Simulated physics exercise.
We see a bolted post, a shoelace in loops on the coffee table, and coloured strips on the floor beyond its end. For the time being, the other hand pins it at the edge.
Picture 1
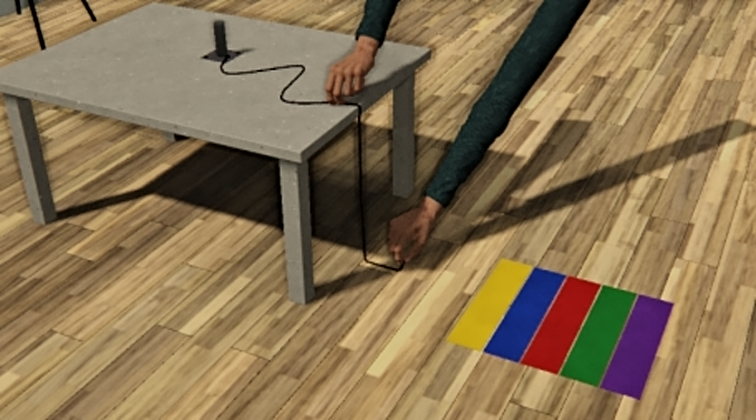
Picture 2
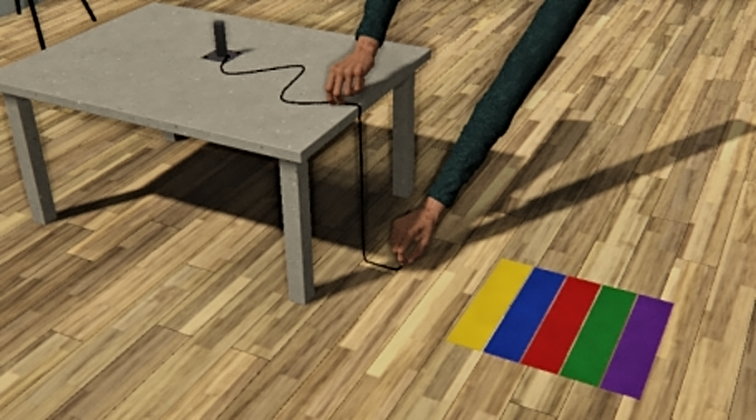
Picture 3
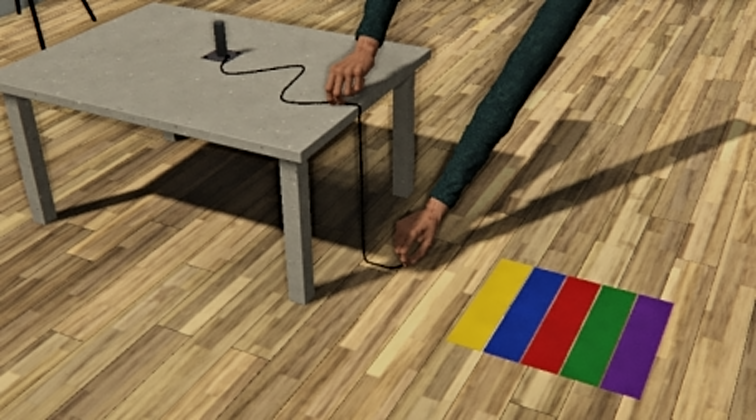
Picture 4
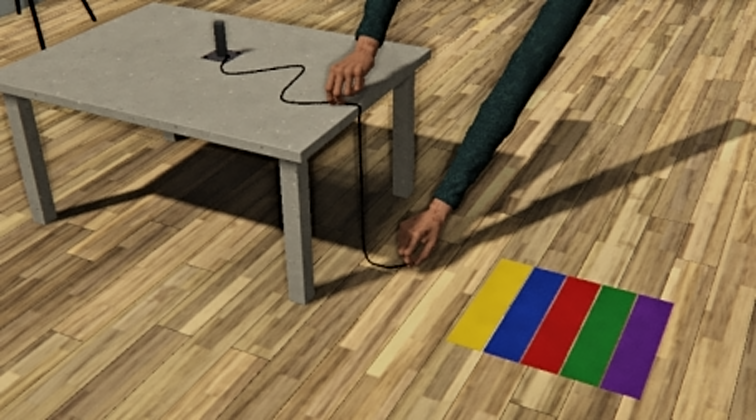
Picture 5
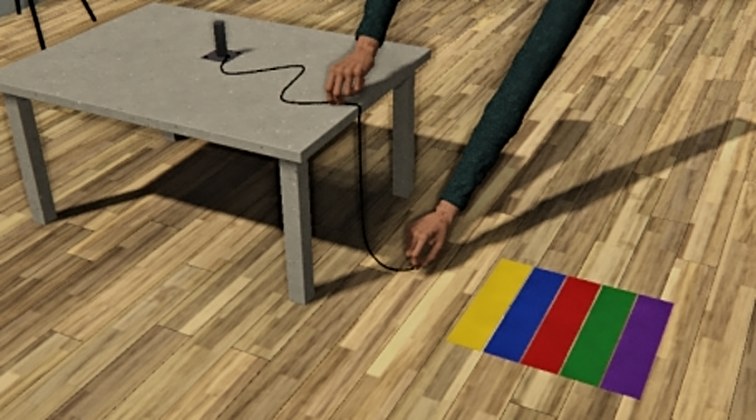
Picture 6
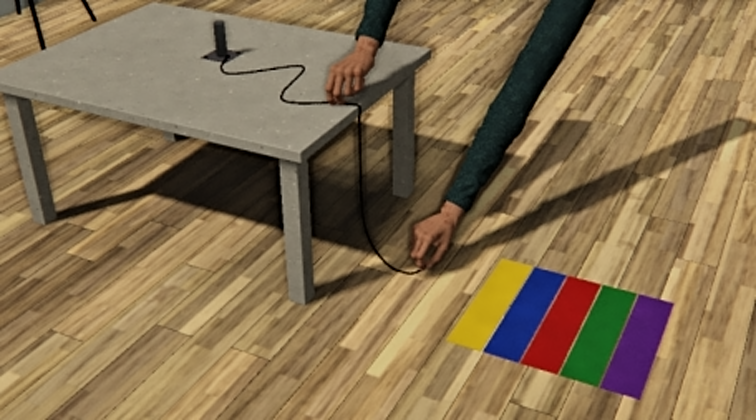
In the video, one hand pins a dark lace at the edge of a grey table, while the other holds its hanging end near the floor and draws it slightly right, toward the coloured strips.
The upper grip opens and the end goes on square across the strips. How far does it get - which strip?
Purple.
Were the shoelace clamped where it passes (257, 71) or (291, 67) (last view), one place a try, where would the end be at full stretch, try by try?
(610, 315); (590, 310).
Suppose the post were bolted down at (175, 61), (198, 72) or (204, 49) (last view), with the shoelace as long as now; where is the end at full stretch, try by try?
Going through them in sequence: (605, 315), (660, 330) and finally (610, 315).
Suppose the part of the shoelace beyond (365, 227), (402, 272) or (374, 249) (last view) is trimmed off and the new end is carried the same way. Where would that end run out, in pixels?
First (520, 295), then (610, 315), then (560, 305).
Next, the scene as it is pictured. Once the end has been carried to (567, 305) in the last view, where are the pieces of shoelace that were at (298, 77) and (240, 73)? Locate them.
Result - first point (347, 90), second point (277, 68).
Soon after, end near (567, 305); over red.
Then, end near (619, 319); over green.
At full stretch, end near (649, 327); over purple. Over purple.
